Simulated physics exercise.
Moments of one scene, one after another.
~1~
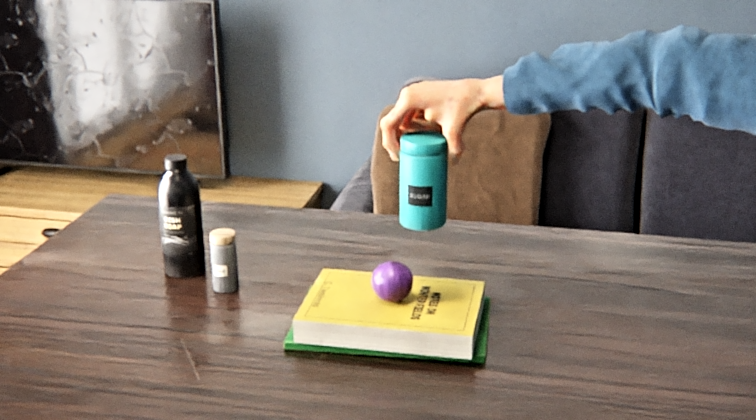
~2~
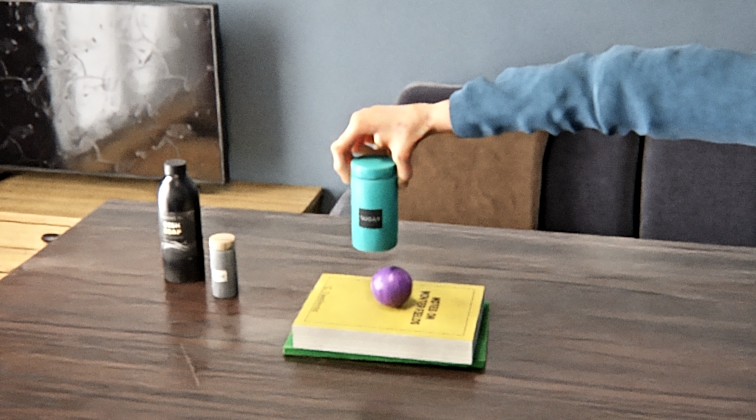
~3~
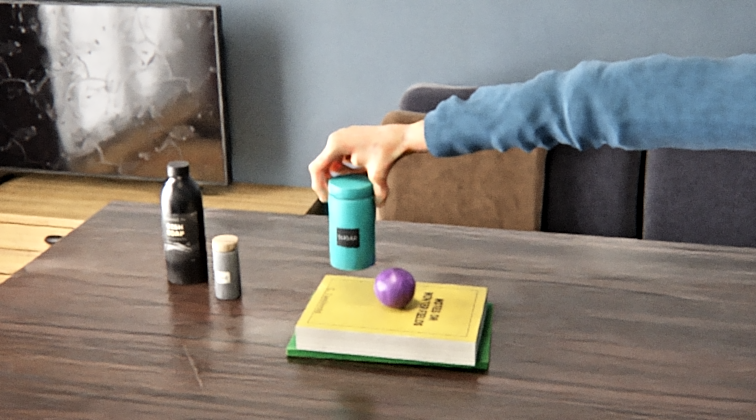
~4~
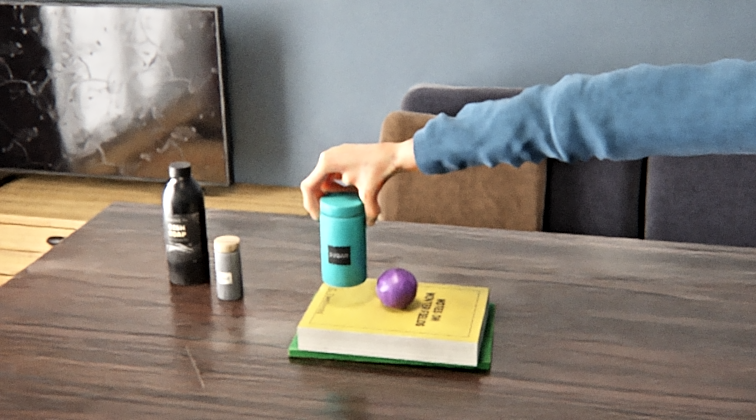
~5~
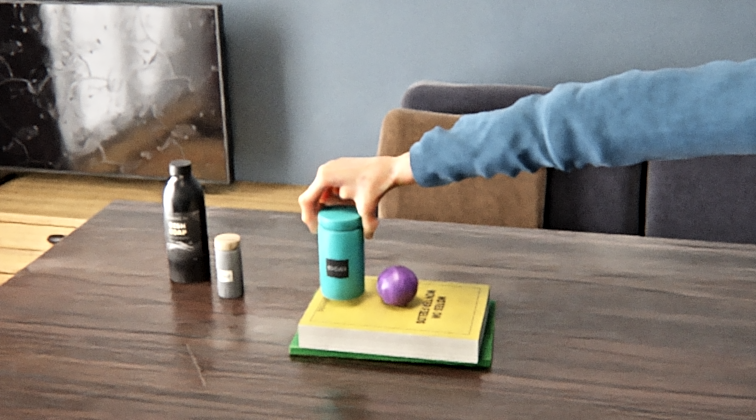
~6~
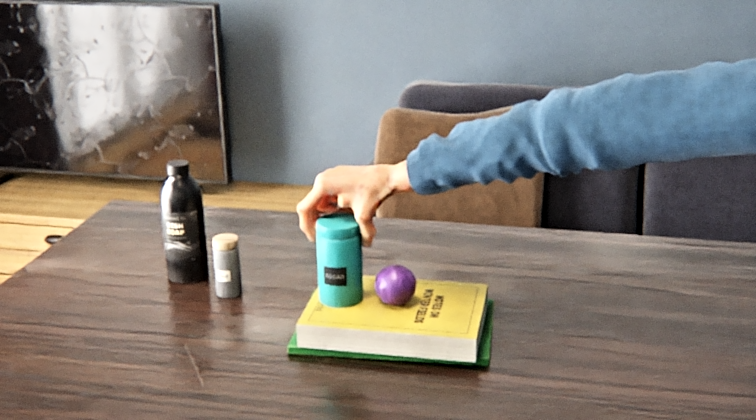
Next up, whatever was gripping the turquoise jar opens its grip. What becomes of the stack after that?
My guess is the pile will be stable.
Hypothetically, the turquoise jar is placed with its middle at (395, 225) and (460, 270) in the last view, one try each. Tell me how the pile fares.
In the first case the pile collapses, while in the second it remains standing.
Then, 0.20 s later than the last frame, all is still.
Then, 0.70 s later than the last frame, turquoise jar resting near (340, 261).
When it is over, all 6 as before. End places, in pixels of the last picture, turquoise jar near (340, 261). The pile stays up.
